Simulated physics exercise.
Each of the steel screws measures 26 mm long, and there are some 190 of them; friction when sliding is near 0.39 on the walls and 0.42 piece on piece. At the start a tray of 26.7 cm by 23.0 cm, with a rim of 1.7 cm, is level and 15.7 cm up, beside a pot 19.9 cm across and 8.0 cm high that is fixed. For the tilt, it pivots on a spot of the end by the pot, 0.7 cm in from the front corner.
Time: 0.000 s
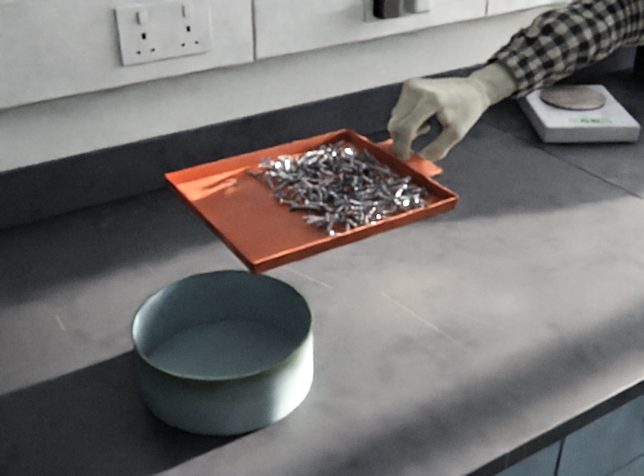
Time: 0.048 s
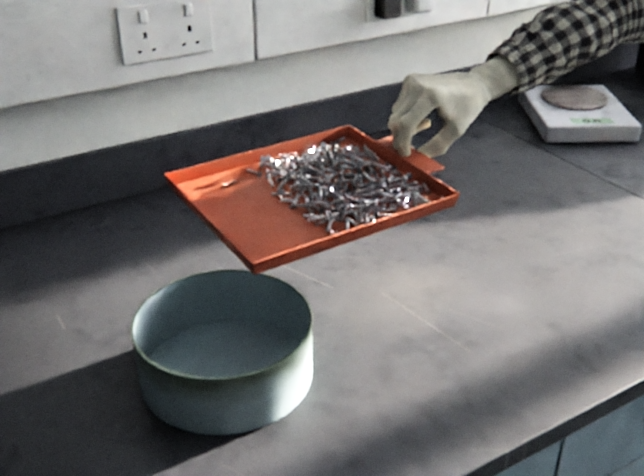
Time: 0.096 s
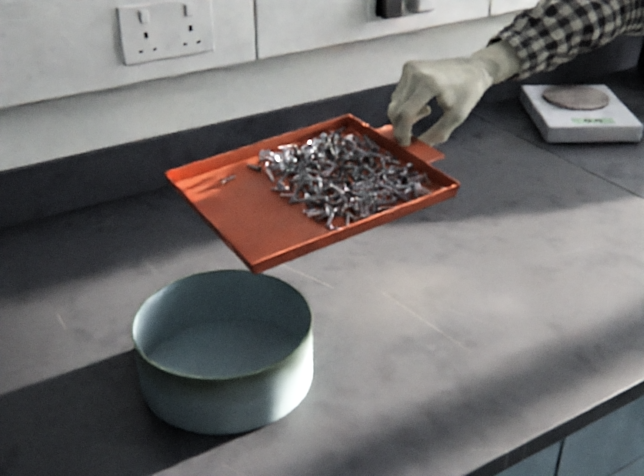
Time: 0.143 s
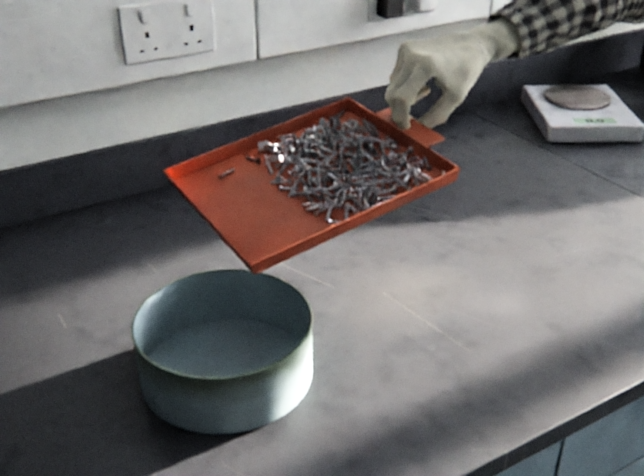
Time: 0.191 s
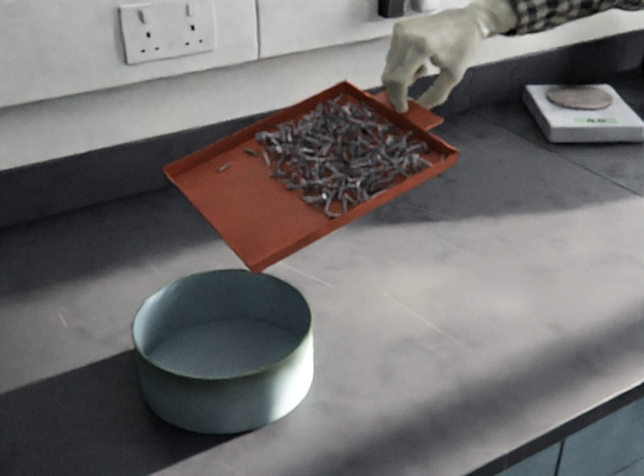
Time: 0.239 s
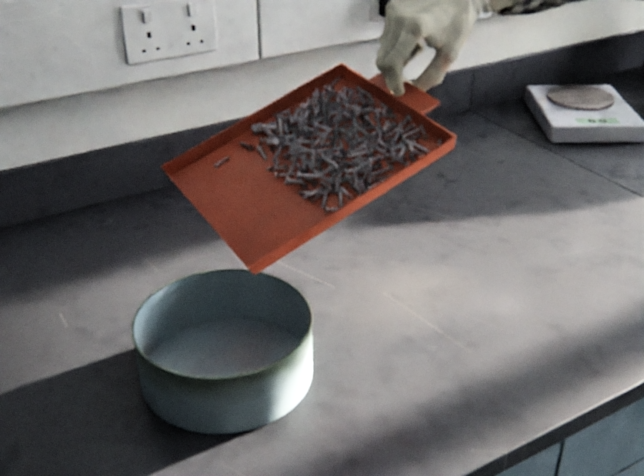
An orange tray of small metal pieces tilts as a hand raises its right end.
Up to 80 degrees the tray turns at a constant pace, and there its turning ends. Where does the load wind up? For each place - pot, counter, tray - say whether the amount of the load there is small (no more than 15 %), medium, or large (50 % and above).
Pot: Large; counter: Medium; tray: Small.
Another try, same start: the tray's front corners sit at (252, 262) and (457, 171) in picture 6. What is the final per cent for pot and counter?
Split: Pot = 95, counter = 5.
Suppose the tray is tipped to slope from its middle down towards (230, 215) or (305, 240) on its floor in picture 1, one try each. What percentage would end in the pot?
First try: Around 35 percent; second try: Around 35 percent.
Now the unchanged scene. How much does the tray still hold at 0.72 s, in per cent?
Of the load, some 65 percent.
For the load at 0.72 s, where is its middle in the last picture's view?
Near pixel (195, 237).
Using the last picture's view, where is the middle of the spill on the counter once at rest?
Middle of the spill at rest: Roughly (81, 368).
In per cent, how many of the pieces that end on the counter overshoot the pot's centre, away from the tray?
It comes to near 90 percent.
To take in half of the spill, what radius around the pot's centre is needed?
Some 18 centimetres.
After 0.53 s, tilt 50 degrees; the tray holds 100 %, the pot 0 %.
After 0.72 s, tilt 70 degrees; the tray holds 65 %, the pot 0 %.
After 1.03 s, tilt 80 degrees; the tray holds 5 %, the pot 70 %.
In the end, at 1.9 s, pot 70 %, counter 25 %, tray 5 %.
